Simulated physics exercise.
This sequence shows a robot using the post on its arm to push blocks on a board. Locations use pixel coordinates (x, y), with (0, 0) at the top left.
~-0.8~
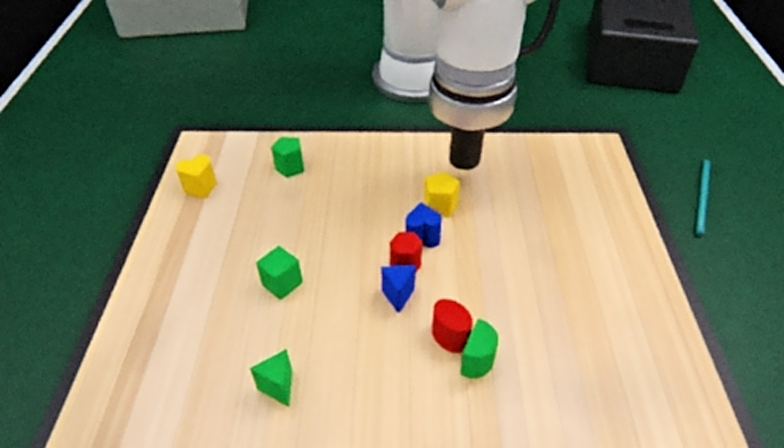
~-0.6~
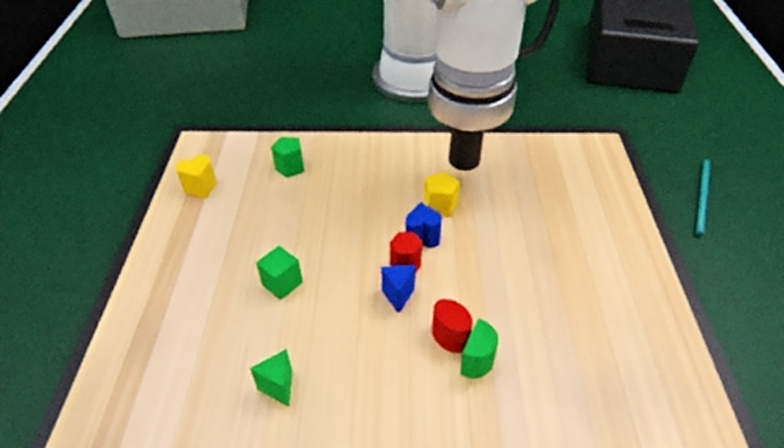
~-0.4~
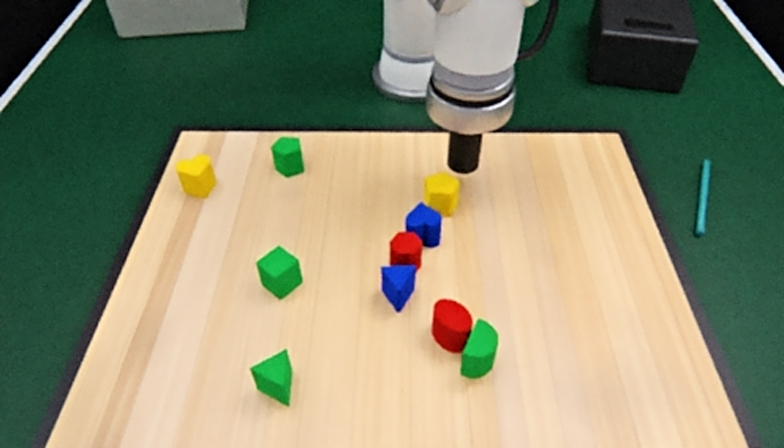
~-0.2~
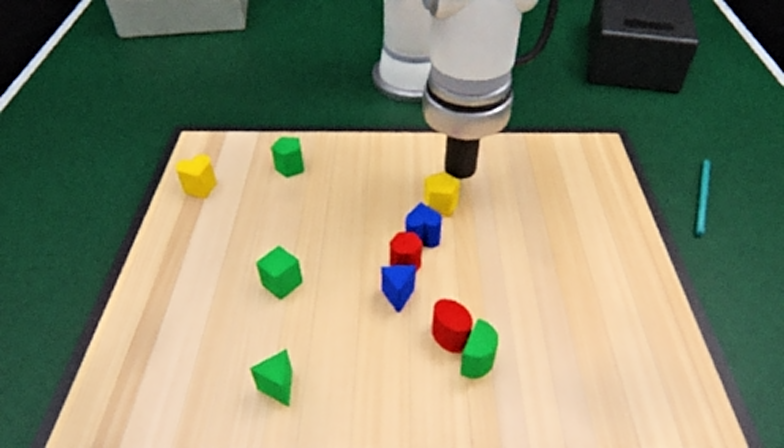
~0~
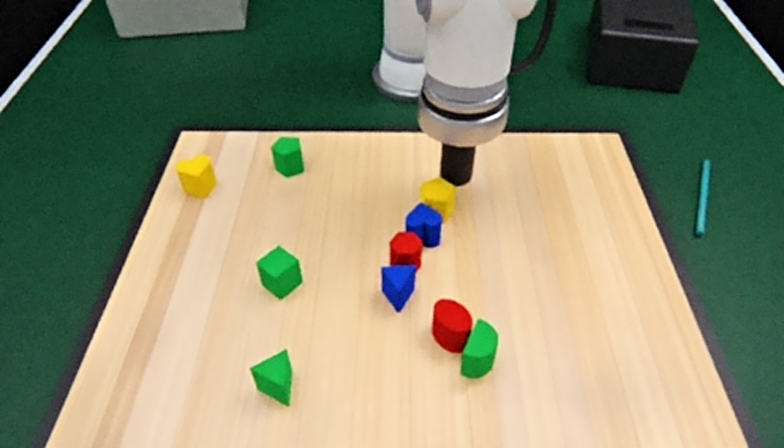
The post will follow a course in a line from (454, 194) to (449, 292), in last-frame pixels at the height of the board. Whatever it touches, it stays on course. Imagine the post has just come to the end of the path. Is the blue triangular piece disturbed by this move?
The block you're asking about stays where it is.
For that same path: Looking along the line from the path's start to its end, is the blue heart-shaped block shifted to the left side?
The answer is no.
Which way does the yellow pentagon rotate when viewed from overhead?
From the top, the block rotates clockwise.
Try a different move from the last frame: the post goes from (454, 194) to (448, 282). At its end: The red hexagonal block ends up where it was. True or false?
False.
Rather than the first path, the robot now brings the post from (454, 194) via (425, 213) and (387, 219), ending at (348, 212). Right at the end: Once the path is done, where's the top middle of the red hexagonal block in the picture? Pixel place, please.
Located at (405, 261).
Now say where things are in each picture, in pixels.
Lower end of the post at (465, 161), tops of blocks, blue triangular piece at (399, 273), red hexagonal block at (406, 242), blue heart-shaped block at (423, 216), yellow pentagon at (442, 182), green half-round block at (482, 339), in the first picture.
Post at (464, 162), blocks as before, in the second picture.
Post at (463, 165), blocks as before, in the third picture.
Post at (460, 170), blocks as before, in the fourth picture.
Post at (456, 177), blue triangular piece at (399, 273), red hexagonal block at (406, 242), blue heart-shaped block at (423, 216), yellow pentagon at (438, 188), green half-round block at (482, 339), in the fifth picture.
On the path given first. One third of the way, post at (455, 207); red hexagonal block at (402, 248); blue heart-shaped block at (409, 224), turned 15° anticlockwise; yellow pentagon at (422, 204), turned 30° clockwise.
Two thirds of the way, post at (453, 240); red hexagonal block at (401, 249), turned 15° anticlockwise; blue heart-shaped block at (403, 226), turned 15° anticlockwise; yellow pentagon at (421, 206), turned 45° clockwise.
At the end, post at (451, 275); blue triangular piece not moved; red hexagonal block at (401, 249), turned 15° anticlockwise; blue heart-shaped block at (403, 226), turned 15° anticlockwise; yellow pentagon at (421, 206), turned 45° clockwise; green half-round block not moved.
